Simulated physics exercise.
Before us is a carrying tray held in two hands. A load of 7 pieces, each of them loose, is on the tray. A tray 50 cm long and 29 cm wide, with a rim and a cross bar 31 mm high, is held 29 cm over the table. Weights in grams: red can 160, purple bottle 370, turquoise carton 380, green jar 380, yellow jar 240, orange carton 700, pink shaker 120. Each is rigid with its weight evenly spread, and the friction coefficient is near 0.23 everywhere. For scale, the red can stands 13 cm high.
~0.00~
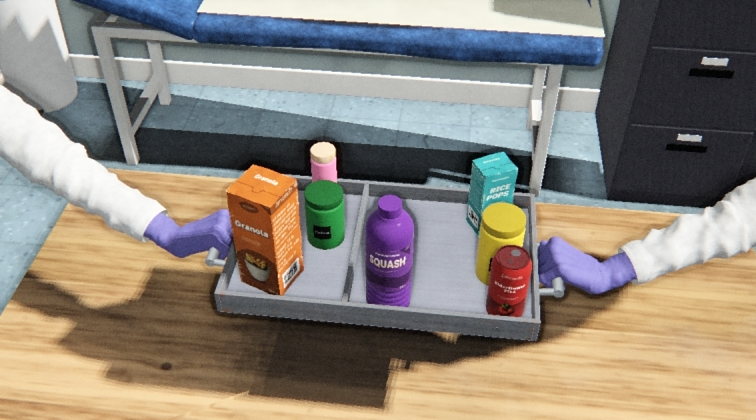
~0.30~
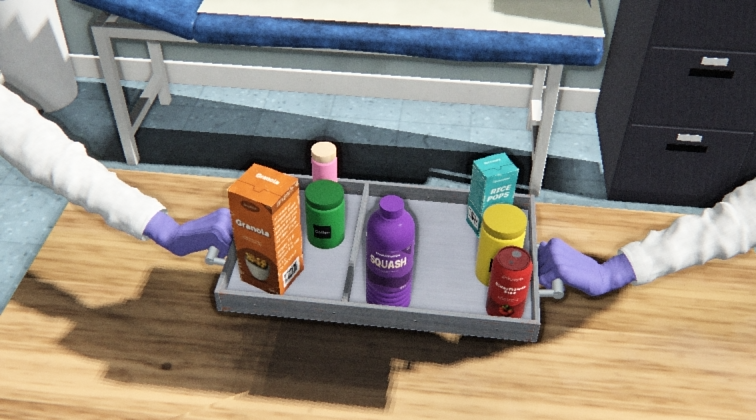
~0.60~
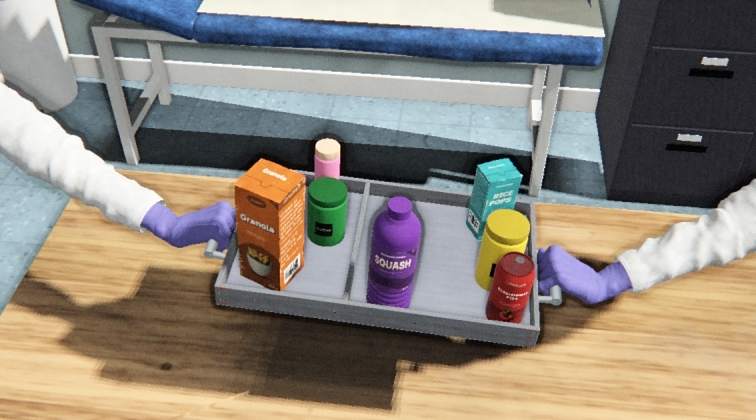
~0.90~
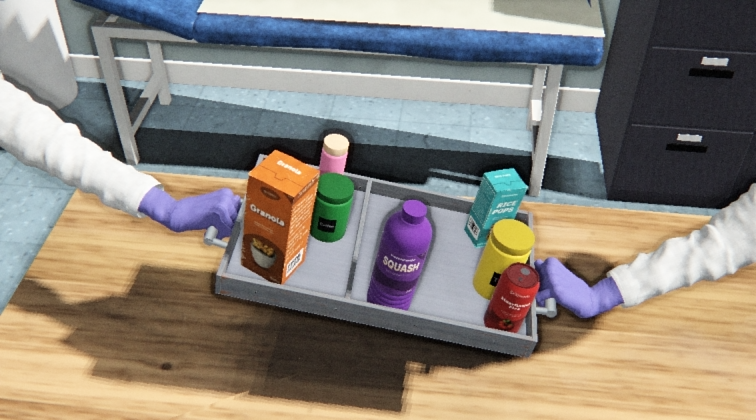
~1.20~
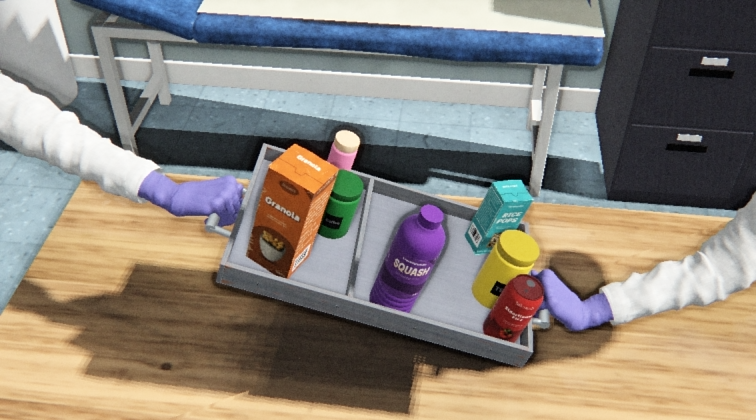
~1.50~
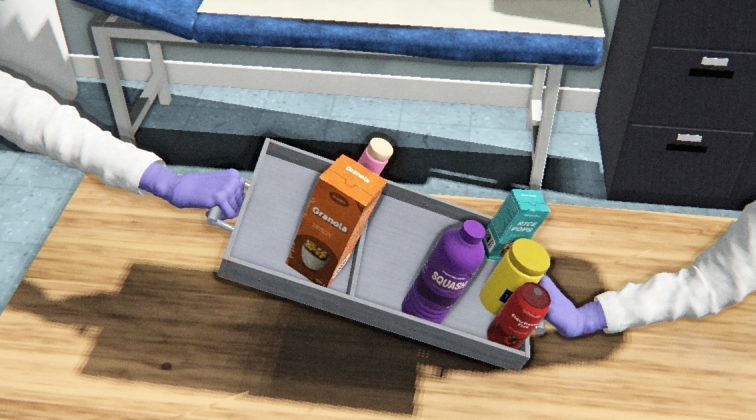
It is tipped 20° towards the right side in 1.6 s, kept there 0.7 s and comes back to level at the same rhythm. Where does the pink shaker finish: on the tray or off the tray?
The pink shaker stays on the tray.
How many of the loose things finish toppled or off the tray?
In all, 1.
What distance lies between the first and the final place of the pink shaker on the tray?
Some 4 cm.
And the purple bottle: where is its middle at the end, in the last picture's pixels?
Near (516, 235).
After 2.10 s, tray at 20°, right edge down; pink shaker tipped 10° from how it sat near (368, 172); orange carton on its side; purple bottle slid 15 cm.
After 2.40 s, tray at 20°, right edge down; pink shaker tipped 10° from how it sat near (368, 172); orange carton on its side; purple bottle tipped 9° from how it sat.
At rest (4.5 s), tipped over on the tray, orange carton; not toppled but over 5 cm from the start, purple bottle and yellow jar; the other 4 in place, give or take 5 cm. In the last view, pink shaker near (348, 180).
